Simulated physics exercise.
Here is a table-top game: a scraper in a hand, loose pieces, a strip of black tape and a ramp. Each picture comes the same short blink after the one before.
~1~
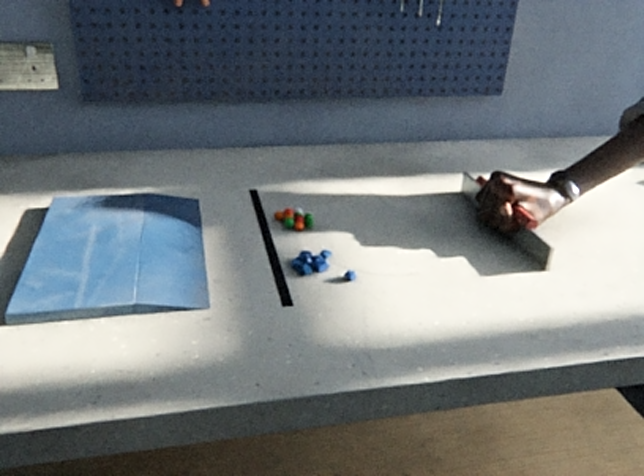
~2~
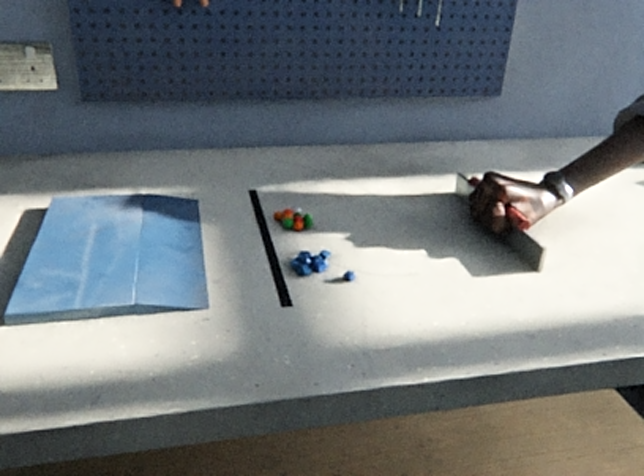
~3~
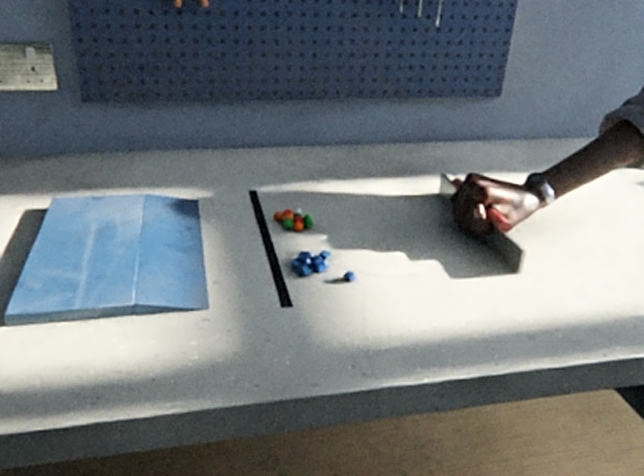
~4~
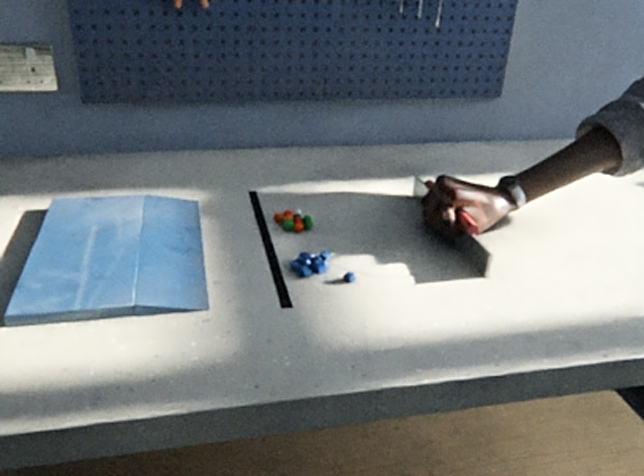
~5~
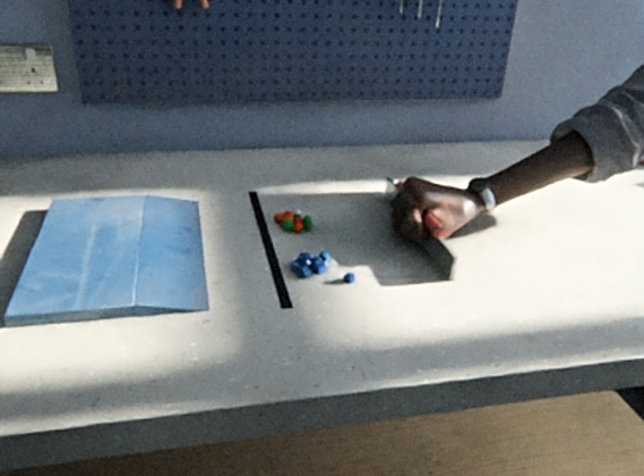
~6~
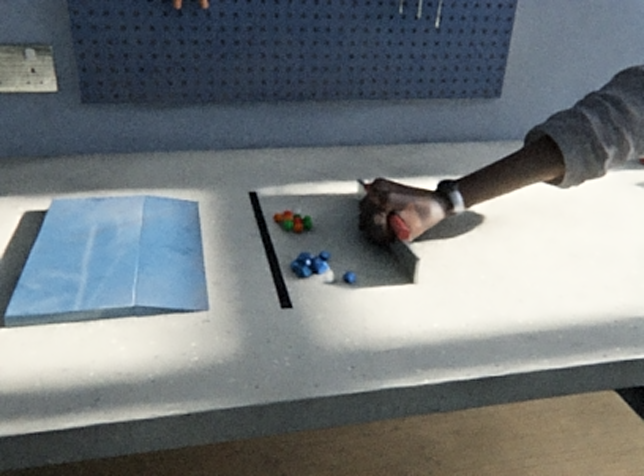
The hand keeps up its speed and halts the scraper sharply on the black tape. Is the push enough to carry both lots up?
Here the nearer portion falls short of the top, and the farther portion sends pieces over the top.
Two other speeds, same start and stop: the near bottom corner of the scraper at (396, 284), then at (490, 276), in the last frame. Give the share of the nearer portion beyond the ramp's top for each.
About 0 and 0 per cent.
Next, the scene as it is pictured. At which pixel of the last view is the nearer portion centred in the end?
Around (207, 276).
Then, 0.12 s later than the last frame, scraper still moving, near (316, 217); nearer portion every one short of the ramp; farther portion every one short of the ramp.
Then, 0.26 s later than the last frame, scraper stopped at the black tape; nearer portion every one short of the ramp; farther portion about a tenth on the ramp, almost all short of the ramp.
Then, 0.54 s later than the last frame, scraper stopped at the black tape; nearer portion roughly a quarter on the ramp, the larger part short of the ramp; farther portion every one past the top.
When it is over, scraper stopped at the black tape; nearer portion not one past the top, roughly a quarter on the ramp, the larger part short of the ramp; farther portion every one past the top.
